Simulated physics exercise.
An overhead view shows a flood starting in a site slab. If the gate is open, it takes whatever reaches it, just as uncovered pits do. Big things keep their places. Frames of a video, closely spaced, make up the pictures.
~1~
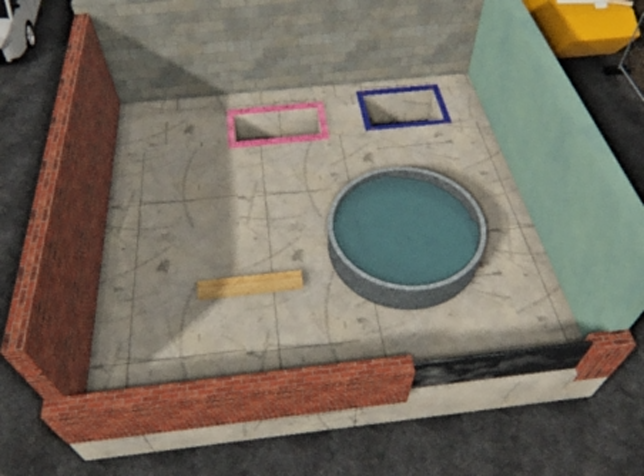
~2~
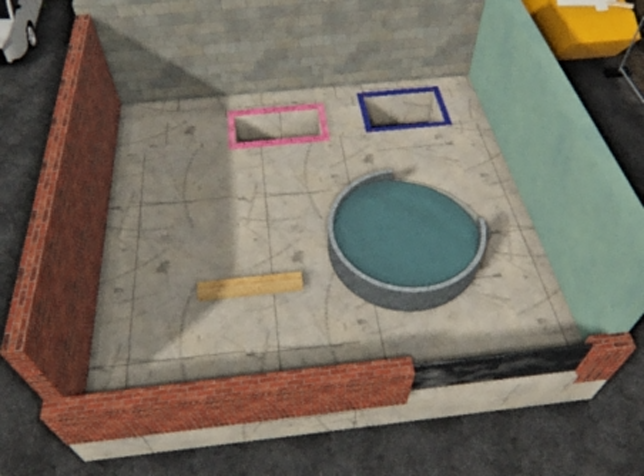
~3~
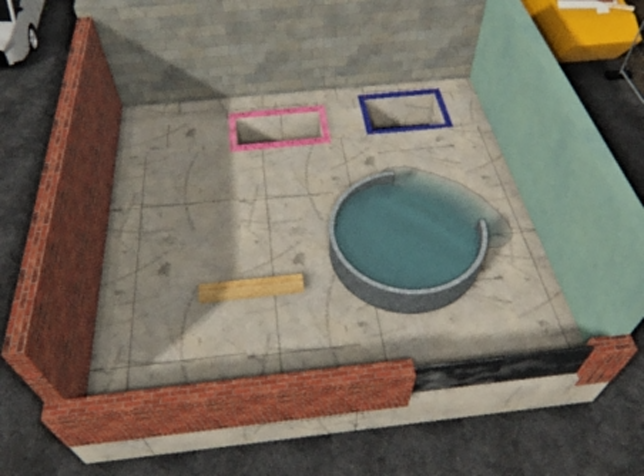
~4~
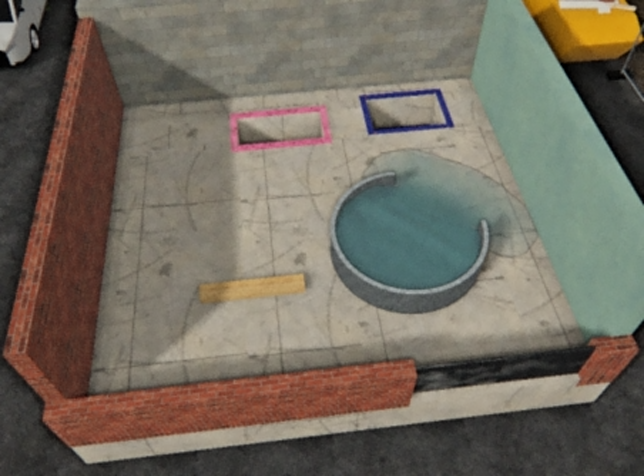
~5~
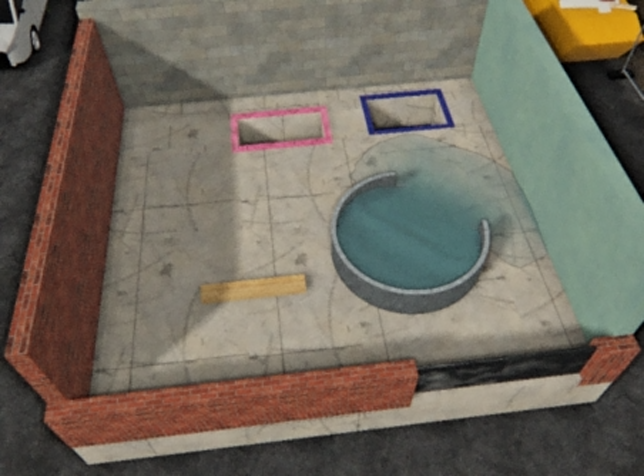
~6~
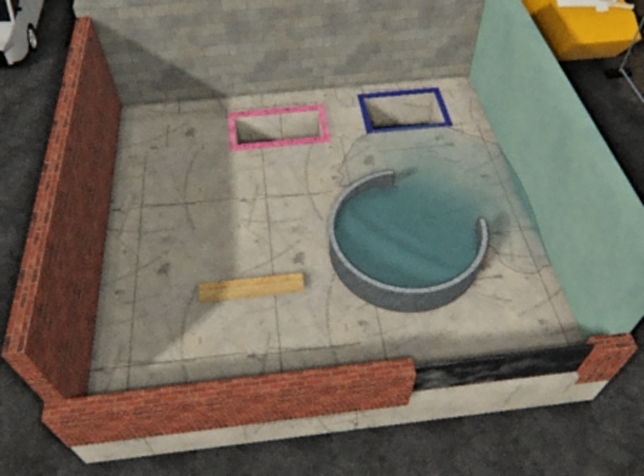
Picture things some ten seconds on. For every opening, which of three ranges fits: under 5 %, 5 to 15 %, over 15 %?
Outcome: The gate soaks up scarcely any - beneath five per cent; the pink pit soaks up scarcely any - beneath five per cent; the blue pit soaks up a great deal - past fifteen per cent.
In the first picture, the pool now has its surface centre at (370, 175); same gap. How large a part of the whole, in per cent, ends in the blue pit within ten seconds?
I'd put the blue pit at 70 % of the whole.
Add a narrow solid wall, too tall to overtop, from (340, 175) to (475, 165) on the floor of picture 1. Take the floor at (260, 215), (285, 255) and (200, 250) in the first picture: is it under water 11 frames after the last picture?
As the points were listed, they come out taken by the flood, free from flooding, and finally free from flooding.
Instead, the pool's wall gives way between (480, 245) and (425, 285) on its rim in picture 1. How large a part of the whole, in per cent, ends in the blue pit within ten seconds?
Blue: 25 %.
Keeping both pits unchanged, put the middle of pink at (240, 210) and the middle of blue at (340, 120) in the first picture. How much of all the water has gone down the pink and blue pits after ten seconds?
Looks like pink collects 0 percent and blue collects 40 percent.
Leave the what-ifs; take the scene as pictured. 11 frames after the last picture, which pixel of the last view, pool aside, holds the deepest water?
It should be close to (468, 82).
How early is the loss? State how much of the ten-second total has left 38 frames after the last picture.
It works out at roughly 75 per cent.
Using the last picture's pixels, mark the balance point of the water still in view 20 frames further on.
Near (437, 190) in the last view.
A moment on, water covers 15 % of the floor; the gate 0 %, the pink pit 0 %, the blue pit 3 %.
Next, water covers 25 % of the floor; the gate 0 %, the pink pit 0 %, the blue pit 8 %.
Then, water covers 30 % of the floor; the gate 0 %, the pink pit 0 %, the blue pit 24 %.
Later, water covers 45 % of the floor; the gate 0 %, the pink pit 1 %, the blue pit 46 %.
In the end, water covers 55 % of the floor; the gate 0 %, the pink pit 1 %, the blue pit 60 %.
